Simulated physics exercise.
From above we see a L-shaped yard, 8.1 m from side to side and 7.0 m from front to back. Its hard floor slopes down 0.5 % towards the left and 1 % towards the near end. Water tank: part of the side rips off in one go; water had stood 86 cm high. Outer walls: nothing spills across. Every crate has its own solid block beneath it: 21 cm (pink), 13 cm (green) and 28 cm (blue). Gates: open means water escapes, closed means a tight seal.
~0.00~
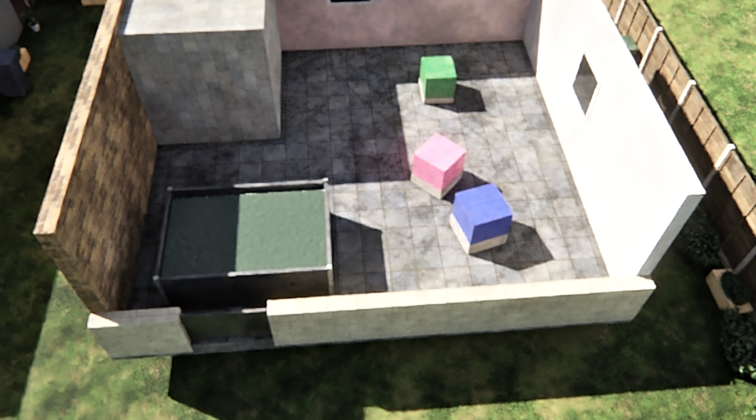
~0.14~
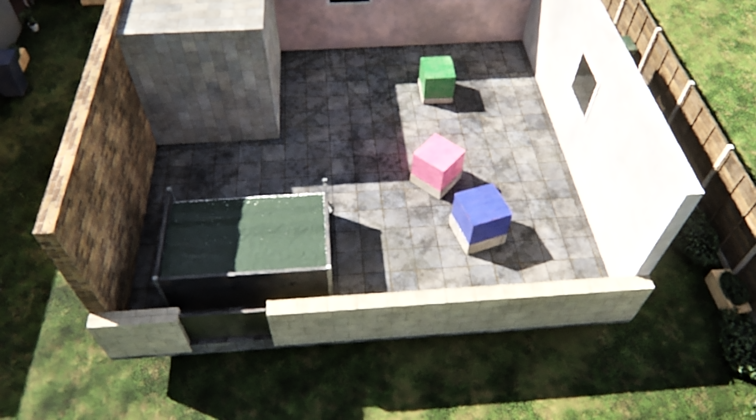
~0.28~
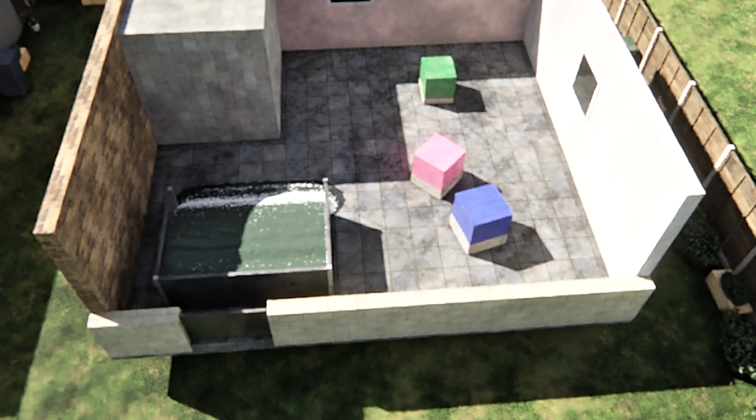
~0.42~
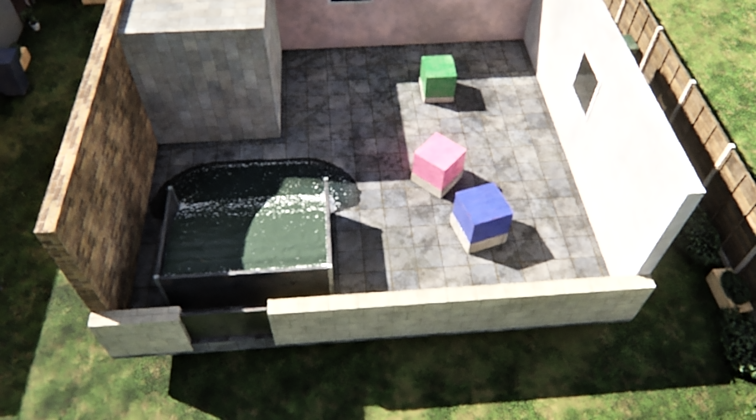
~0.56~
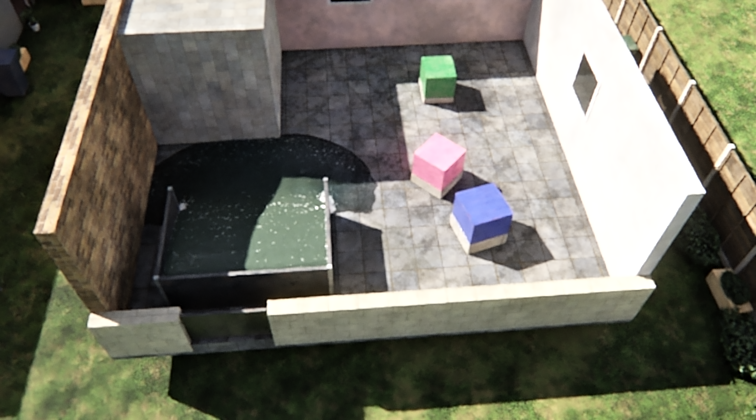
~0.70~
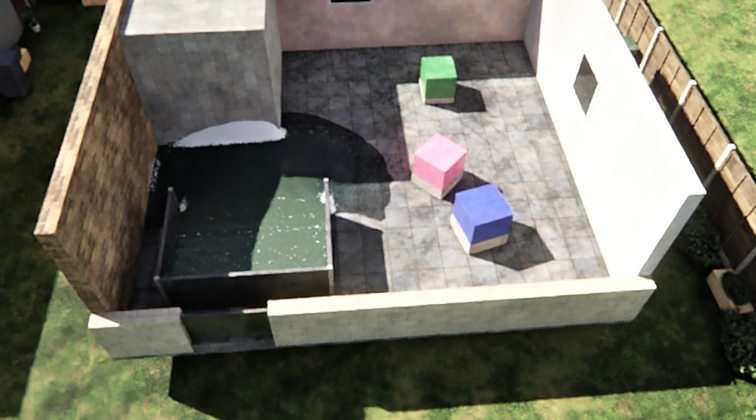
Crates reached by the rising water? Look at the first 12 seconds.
Pink crate not reached, green crate reached, blue crate not reached.
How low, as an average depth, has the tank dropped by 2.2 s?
It averages close to 20 centimetres.
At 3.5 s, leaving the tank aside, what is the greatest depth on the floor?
About 44 cm at most.
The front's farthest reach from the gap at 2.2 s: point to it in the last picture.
Point: Roughly (436, 47) in the last view.
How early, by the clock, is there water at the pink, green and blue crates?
Arrival: Pink 1.0 s, green 1.6 s, blue 2.6 s.
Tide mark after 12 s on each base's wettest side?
Topping out, pink sees 17, green sees 25 and blue sees 14, all in cm.
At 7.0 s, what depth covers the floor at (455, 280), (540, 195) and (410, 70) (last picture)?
Spot by spot: Some 5, 5, then 5 cm.
After 1.4 s water covers 35 % of the floor and is deepest (64 cm) near (159, 146); pink plinth reached, green plinth not reached, blue plinth not reached.
After 2.2 s water covers 45 % of the floor and is deepest (46 cm) near (159, 146); pink plinth reached, green plinth reached, blue plinth not reached.
After 3.5 s water covers 60 % of the floor and is deepest (44 cm) near (126, 336); pink plinth reached, green plinth reached, blue plinth reached.
After 7.0 s water covers 95 % of the floor and is deepest (24 cm) near (544, 286); pink plinth reached, green plinth reached, blue plinth reached.
After 12.0 s water covers 100 % of the floor and is deepest (18 cm) near (263, 326); highest at the pink plinth 17 cm, highest at the green plinth 25 cm, highest at the blue plinth 14 cm.
